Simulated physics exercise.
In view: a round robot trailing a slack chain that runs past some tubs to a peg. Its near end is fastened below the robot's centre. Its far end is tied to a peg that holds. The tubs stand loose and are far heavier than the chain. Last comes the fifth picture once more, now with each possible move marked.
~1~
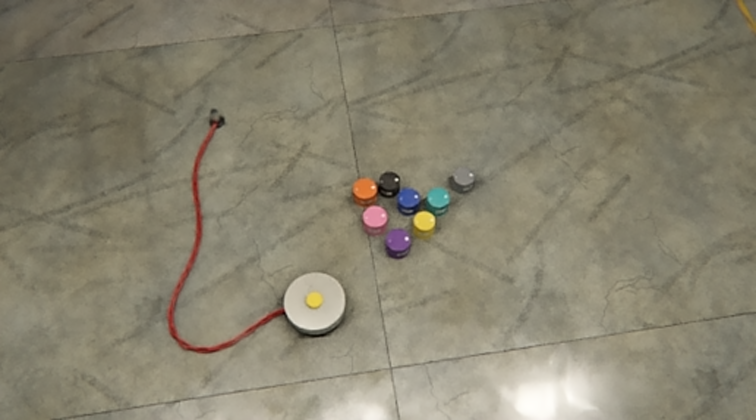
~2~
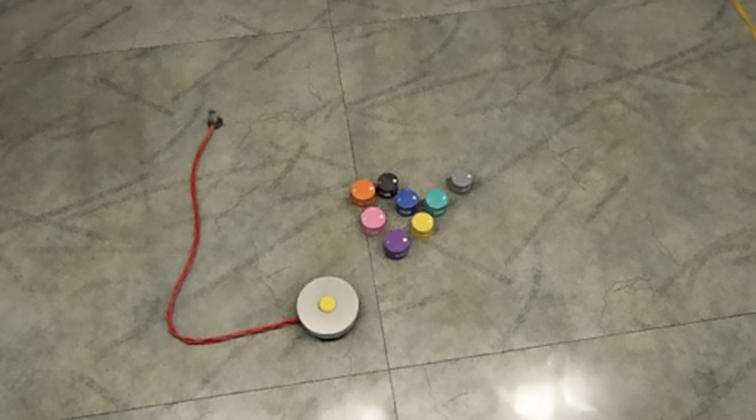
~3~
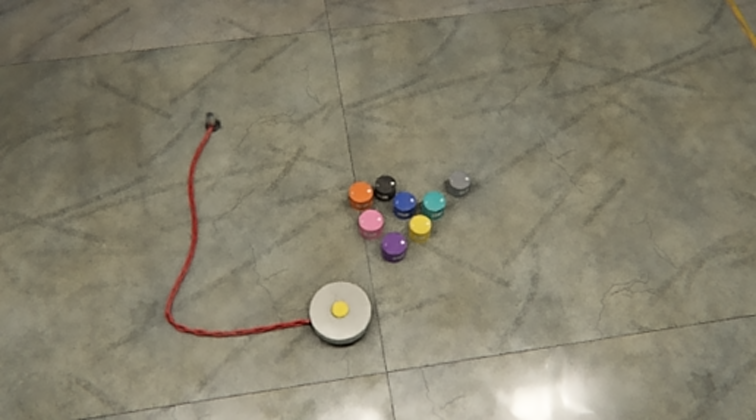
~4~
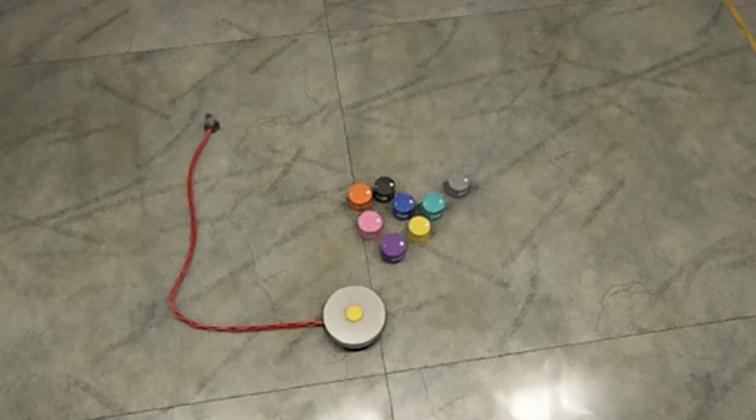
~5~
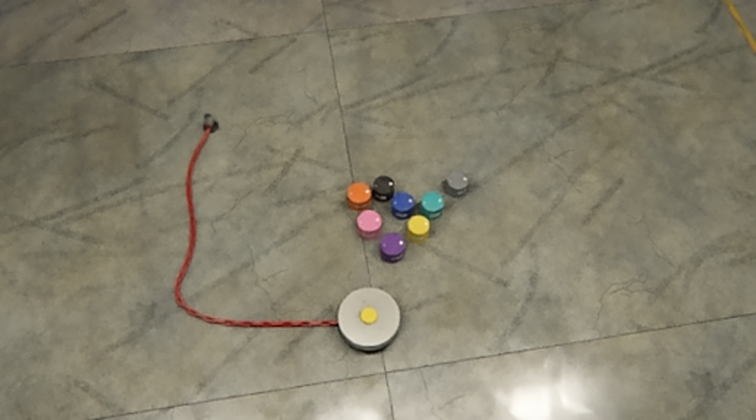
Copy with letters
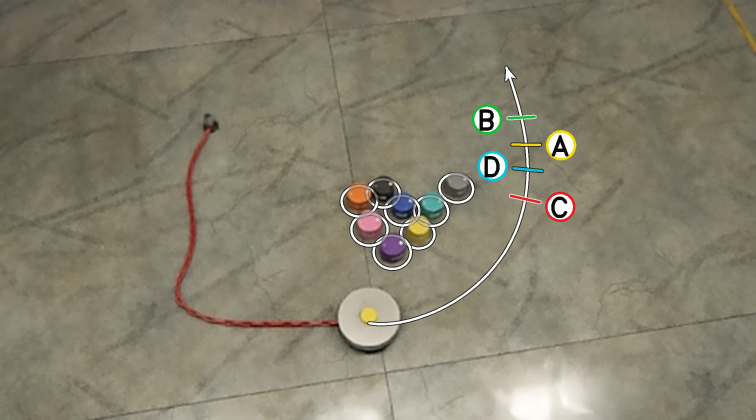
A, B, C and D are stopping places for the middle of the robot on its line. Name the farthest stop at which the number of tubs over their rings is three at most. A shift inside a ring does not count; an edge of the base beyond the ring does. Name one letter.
It can go as far as C.
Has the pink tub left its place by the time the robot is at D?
Yes.
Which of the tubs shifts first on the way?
The purple tub.
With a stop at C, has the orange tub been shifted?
No.
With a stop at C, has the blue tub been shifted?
By then, no.
On the marked copy, A at (526, 145); B at (521, 118); C at (525, 199); D at (528, 170); the route from (369, 323) via (521, 218) to (506, 68).
With C. Early on, robot (450, 301).
Further on, robot (507, 248).
At the end, robot (527, 194); yellow tub (418, 226); purple tub (396, 225); pink tub (372, 222); one over the rings.
As for the rest, A has eight over the rings; B has eight over the rings; D has five over the rings.
